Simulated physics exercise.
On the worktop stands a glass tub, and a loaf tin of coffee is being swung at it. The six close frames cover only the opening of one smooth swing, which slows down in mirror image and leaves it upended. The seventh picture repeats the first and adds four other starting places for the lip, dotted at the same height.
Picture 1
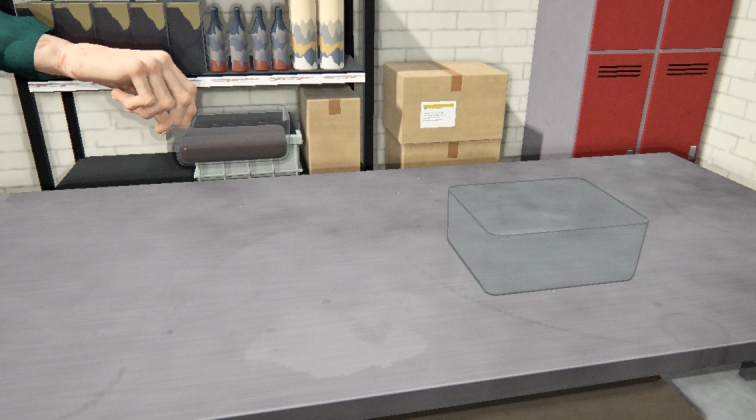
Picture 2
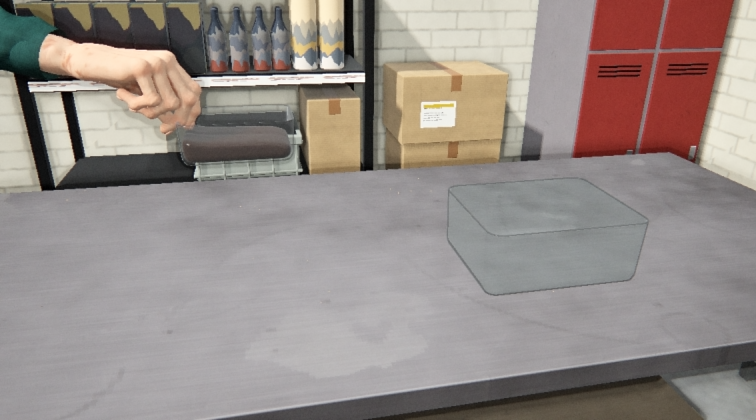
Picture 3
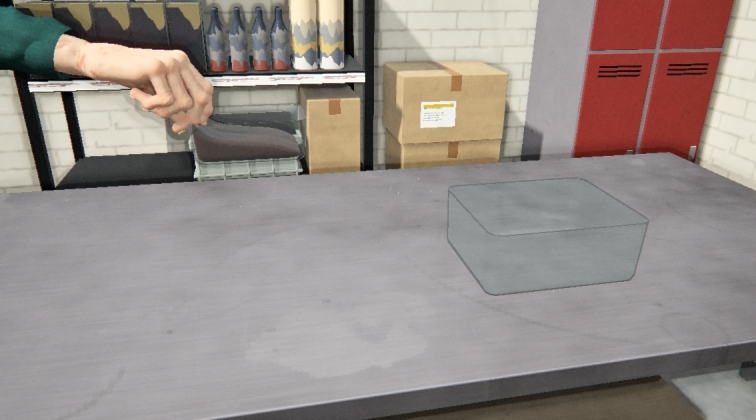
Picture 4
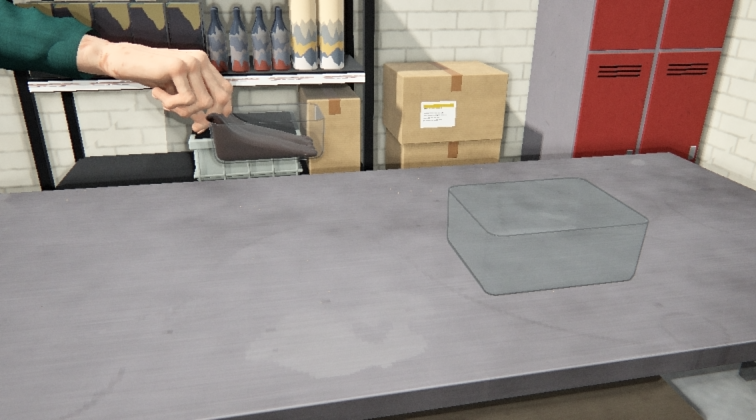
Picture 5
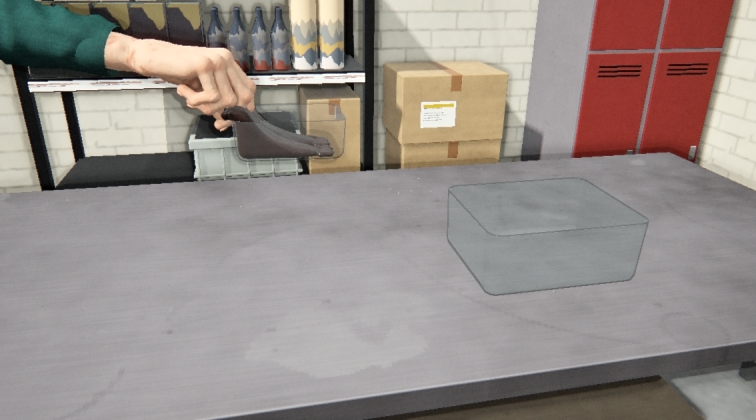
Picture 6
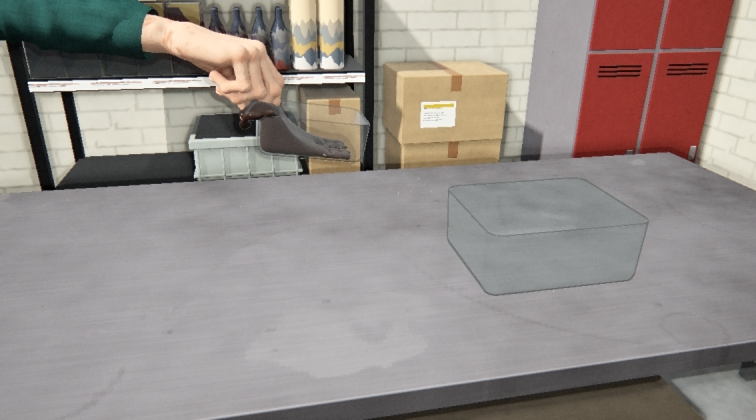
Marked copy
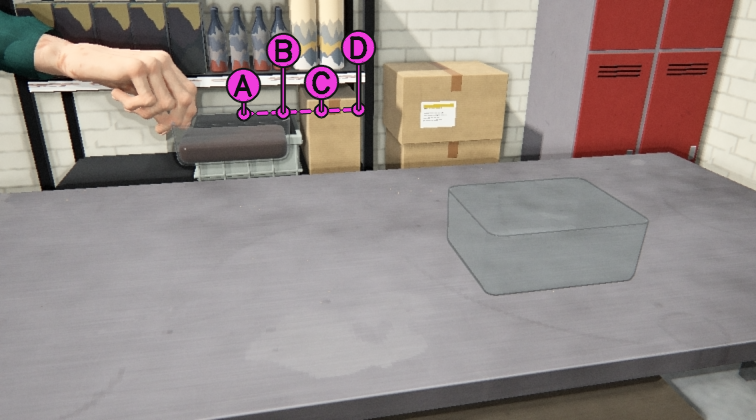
The clip shows a green-sleeved arm swinging a see-through container of dark contents rightward behind a grey worktop holding a clear tub; the contents slosh and slant over the rim, and the container then tilts slightly.
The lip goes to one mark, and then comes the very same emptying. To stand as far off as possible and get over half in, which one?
It is D.
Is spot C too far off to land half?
Yes, it does.
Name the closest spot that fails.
C.
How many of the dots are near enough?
One.
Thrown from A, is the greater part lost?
Yes.
On the marked copy, A at (243, 113); B at (283, 112); C at (321, 110); D at (358, 109).
With A, about 3 % lands in the tub, 95 % falls short.
With B, about 11 % lands in the tub, 86 % falls short and 3 % goes beside or beyond.
With C, about 35 % lands in the tub, 61 % falls short and 4 % goes beside or beyond.
With D, about 68 % lands in the tub, 27 % falls short and 5 % goes beside or beyond.
